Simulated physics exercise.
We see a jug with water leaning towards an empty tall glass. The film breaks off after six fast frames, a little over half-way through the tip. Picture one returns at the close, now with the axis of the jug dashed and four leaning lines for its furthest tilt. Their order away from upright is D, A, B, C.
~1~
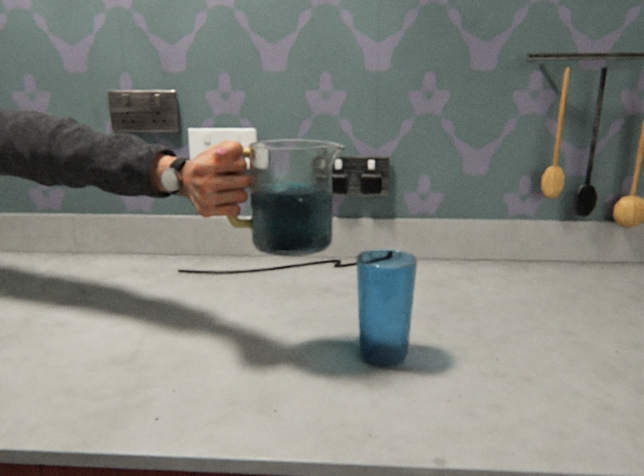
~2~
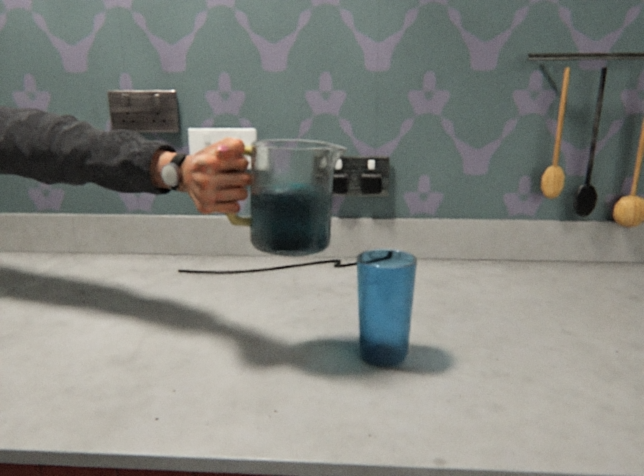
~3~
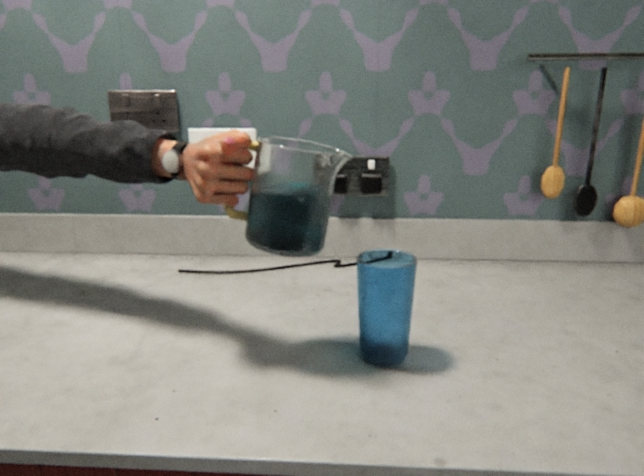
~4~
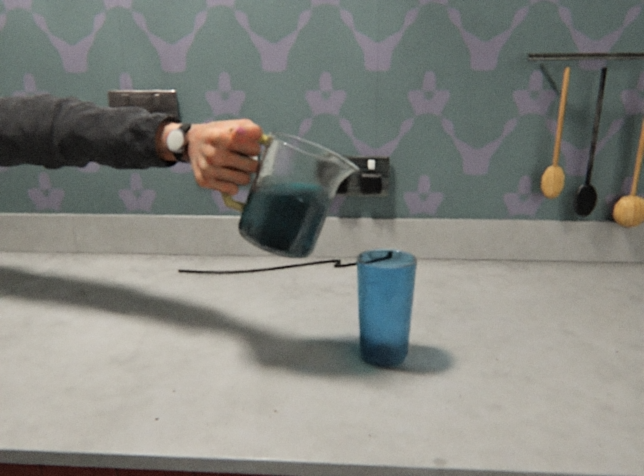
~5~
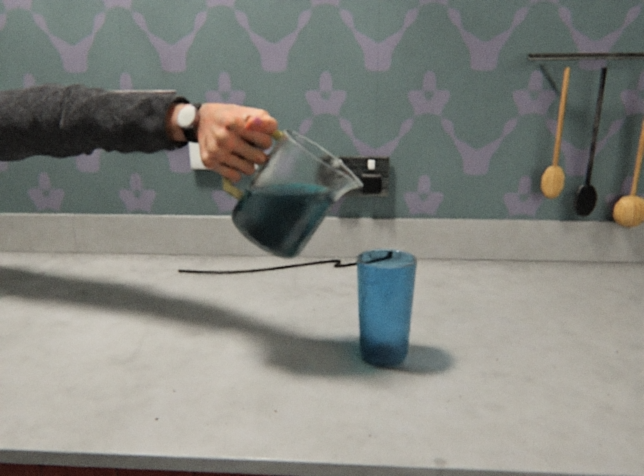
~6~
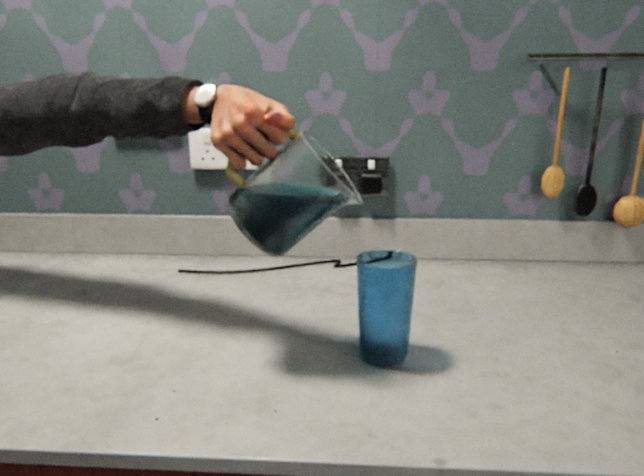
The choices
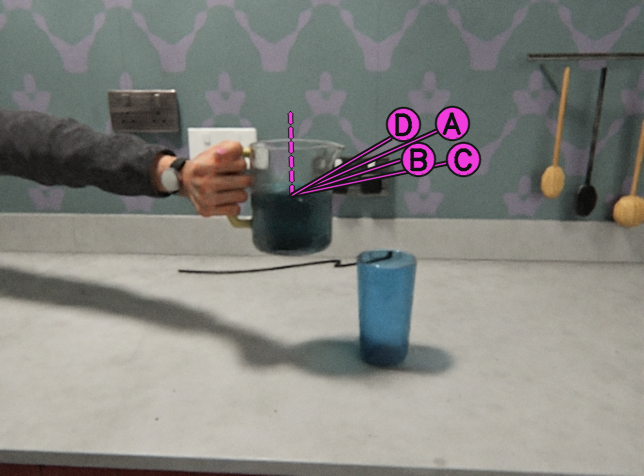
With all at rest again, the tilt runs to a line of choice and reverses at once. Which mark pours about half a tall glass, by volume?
Go for B.
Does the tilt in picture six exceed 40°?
Yes.
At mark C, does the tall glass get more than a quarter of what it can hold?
Yes, it does.
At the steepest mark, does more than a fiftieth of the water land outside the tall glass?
No, it does not.
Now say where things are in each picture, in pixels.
The first picture shows upright, lip at (344, 147); rim of the tall glass round (387, 257); nothing has left yet.
The second picture shows tipped about 2°, lip at (346, 149); nothing has left yet.
The third picture shows tipped about 10°, lip at (351, 156); nothing has left yet.
The fourth picture shows tipped about 21°, lip at (357, 169); nothing has left yet.
The fifth picture shows tipped about 34°, lip at (362, 185); nothing has left yet.
The sixth picture shows tipped about 48°, lip at (362, 202); nothing has left yet.
In magenta, A at (437, 130); B at (400, 160); C at (446, 163); D at (390, 138).
Choosing A, the tall glass ends with about 34 % of what it can hold.
Choosing B, the tall glass ends with about 49 % of what it can hold.
Choosing C, the tall glass ends with about 65 % of what it can hold.
Choosing D, the tall glass ends with about 20 % of what it can hold.
